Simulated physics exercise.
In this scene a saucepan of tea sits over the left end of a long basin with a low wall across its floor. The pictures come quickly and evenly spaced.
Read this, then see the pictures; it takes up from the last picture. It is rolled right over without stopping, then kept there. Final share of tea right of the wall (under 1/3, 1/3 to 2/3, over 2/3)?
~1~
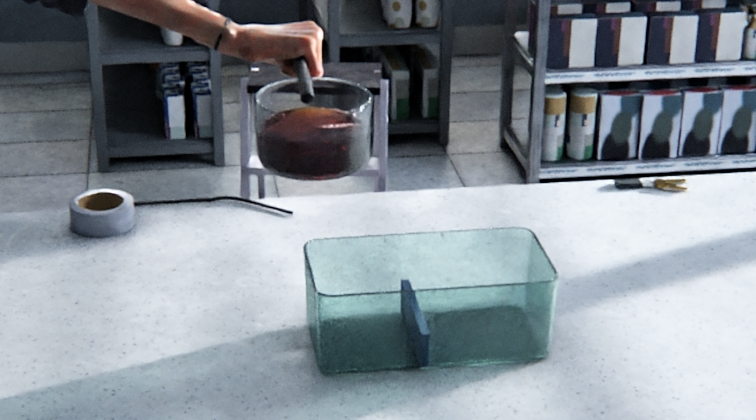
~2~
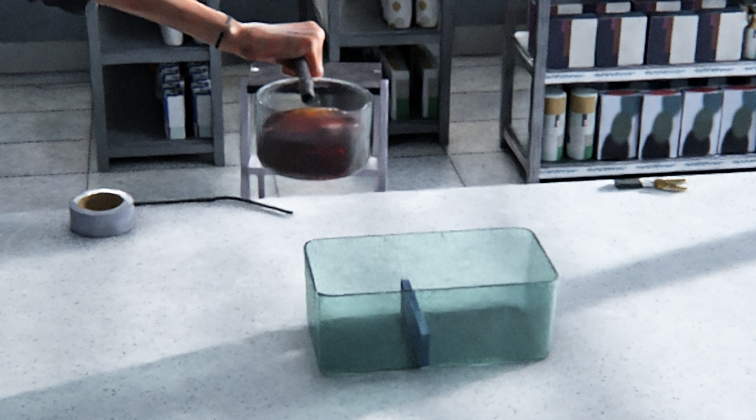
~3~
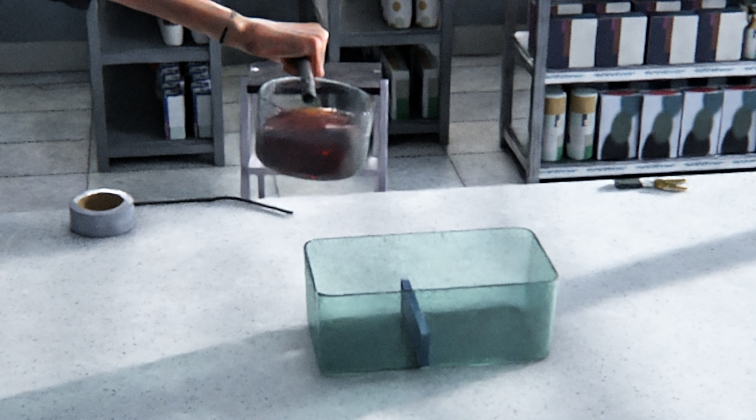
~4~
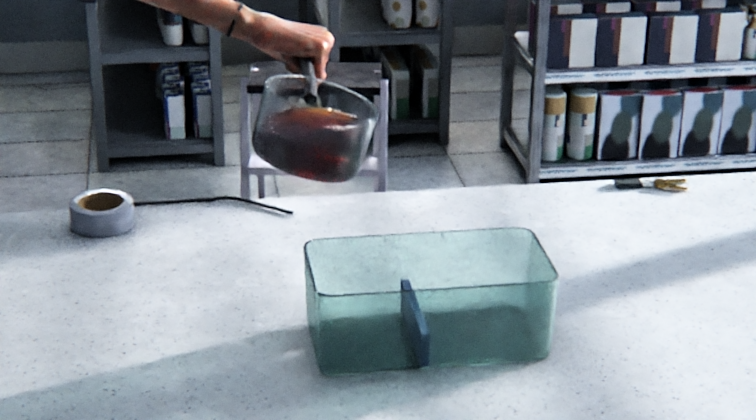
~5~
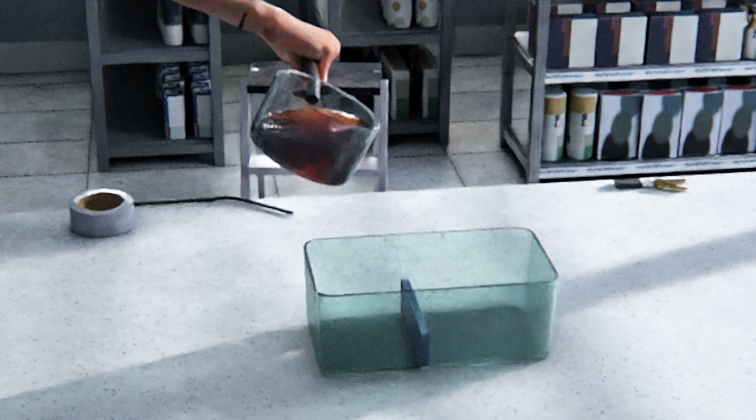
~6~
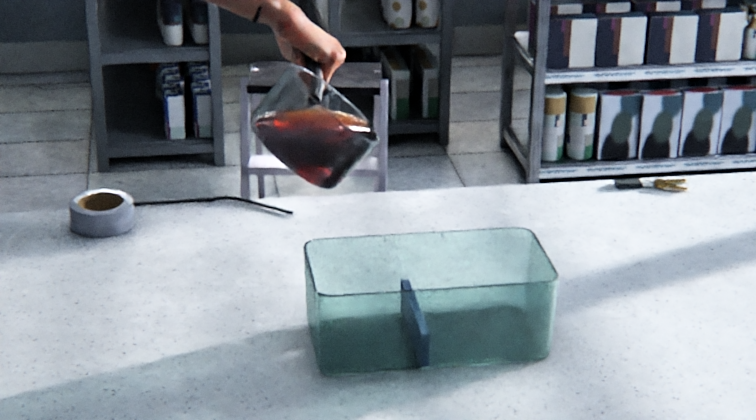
1/3 to 2/3.
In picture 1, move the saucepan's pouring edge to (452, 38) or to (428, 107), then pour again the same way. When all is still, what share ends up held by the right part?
Near 80 per cent for the first start, near 90 per cent for the second.
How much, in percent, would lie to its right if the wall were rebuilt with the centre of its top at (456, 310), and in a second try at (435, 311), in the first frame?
The first placement gives around 5 percent, the second 15 percent.
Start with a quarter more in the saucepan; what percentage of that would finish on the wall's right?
My estimate is about 65 percent.
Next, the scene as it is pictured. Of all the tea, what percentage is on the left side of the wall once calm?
45 % or thereabouts.
A moment on, the saucepan is tipped on its side and 42 per cent is still to pour, 4 is left of the wall and 7 right of it.
Next, the saucepan is tipped on its side and 15 per cent is still to pour, 20 is left of the wall and 49 right of it.
Then the saucepan is tipped on its side and 4 per cent is still to pour, 34 is left of the wall and 54 right of it.
Later the saucepan is tipped on its side and 1 per cent is still to pour, 42 is left of the wall and 55 right of it.
In the end 43 per cent lies left of the wall, 55 right of it and 2 outside.
